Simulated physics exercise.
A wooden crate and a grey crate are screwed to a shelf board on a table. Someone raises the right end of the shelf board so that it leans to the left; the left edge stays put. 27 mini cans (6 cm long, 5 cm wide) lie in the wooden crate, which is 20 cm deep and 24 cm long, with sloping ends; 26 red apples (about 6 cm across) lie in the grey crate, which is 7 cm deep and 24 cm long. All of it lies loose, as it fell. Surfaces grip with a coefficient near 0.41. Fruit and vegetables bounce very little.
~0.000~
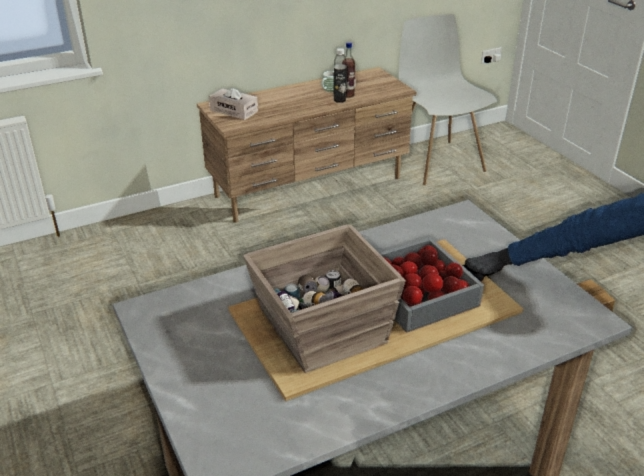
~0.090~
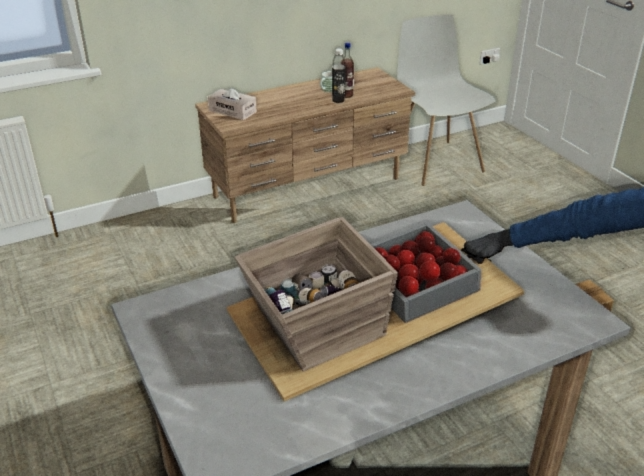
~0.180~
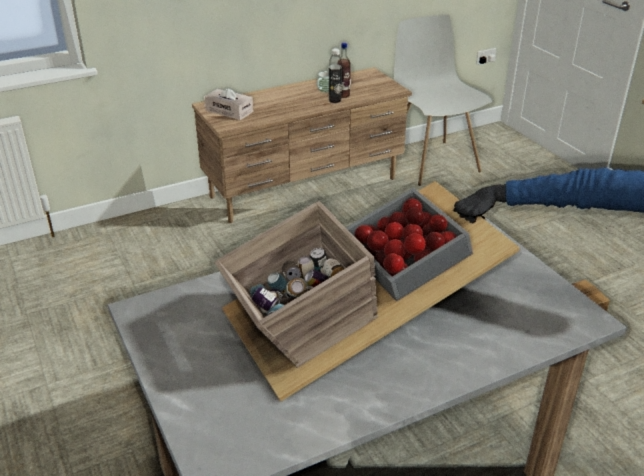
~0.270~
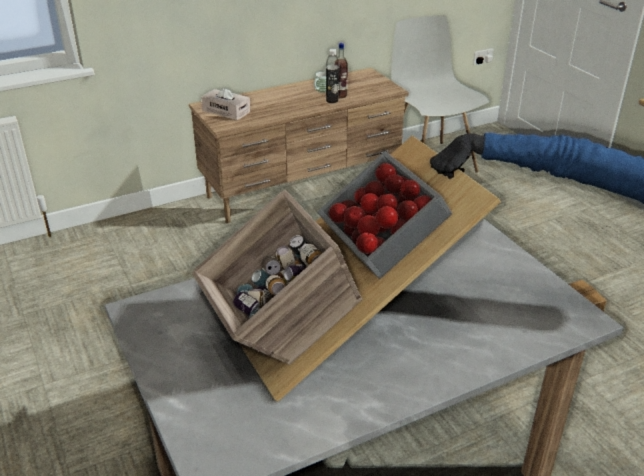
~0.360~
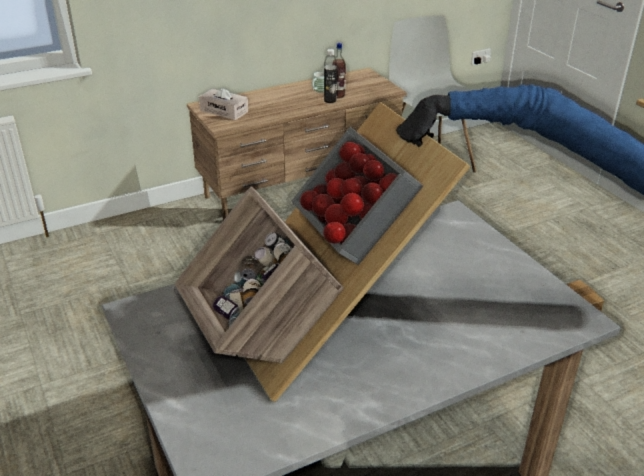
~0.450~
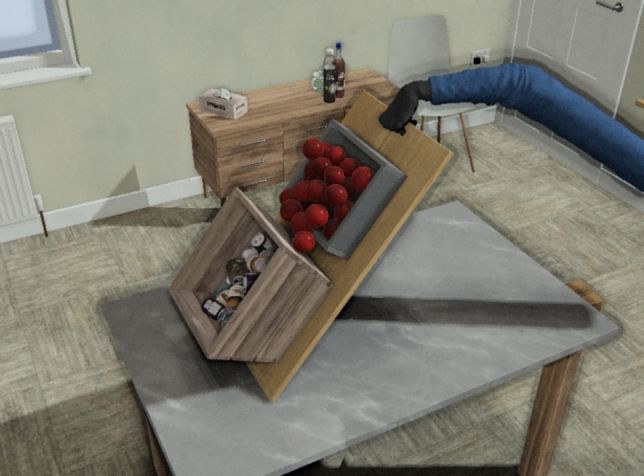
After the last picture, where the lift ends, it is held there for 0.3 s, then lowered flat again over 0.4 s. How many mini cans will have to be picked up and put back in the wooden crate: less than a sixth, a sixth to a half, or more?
Out of the wooden crate go less than a sixth of the mini cans.
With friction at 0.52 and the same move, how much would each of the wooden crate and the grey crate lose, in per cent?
In that case wooden crate 20, grey crate 60 per cent.
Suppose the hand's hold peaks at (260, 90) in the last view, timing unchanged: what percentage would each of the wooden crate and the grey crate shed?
Then wooden crate 70, grey crate 100 per cent.
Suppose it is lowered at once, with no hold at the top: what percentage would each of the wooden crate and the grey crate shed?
Then wooden crate 0, grey crate 60 per cent.
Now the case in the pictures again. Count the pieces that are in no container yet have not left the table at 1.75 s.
Roughly 8.
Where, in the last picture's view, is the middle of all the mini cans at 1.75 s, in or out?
At about (312, 312).
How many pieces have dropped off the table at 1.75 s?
About 8.
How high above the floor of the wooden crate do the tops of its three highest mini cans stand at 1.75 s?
Some 11 cm.
After 0.66 s, tilt 51°; wooden crate 27 in, 0 out and grey crate 17 in, 9 out.
After 0.92 s, tilt 31°; wooden crate 26 in, 1 out and grey crate 10 in, 16 out.
After 1.28 s, tilt 0°; wooden crate 26 in, 1 out and grey crate 10 in, 16 out.
Outcome (at 1.75 s), wooden crate 26 in, 1 out and grey crate 10 in, 16 out. Asked share, 1 of 27, 4 per cent.
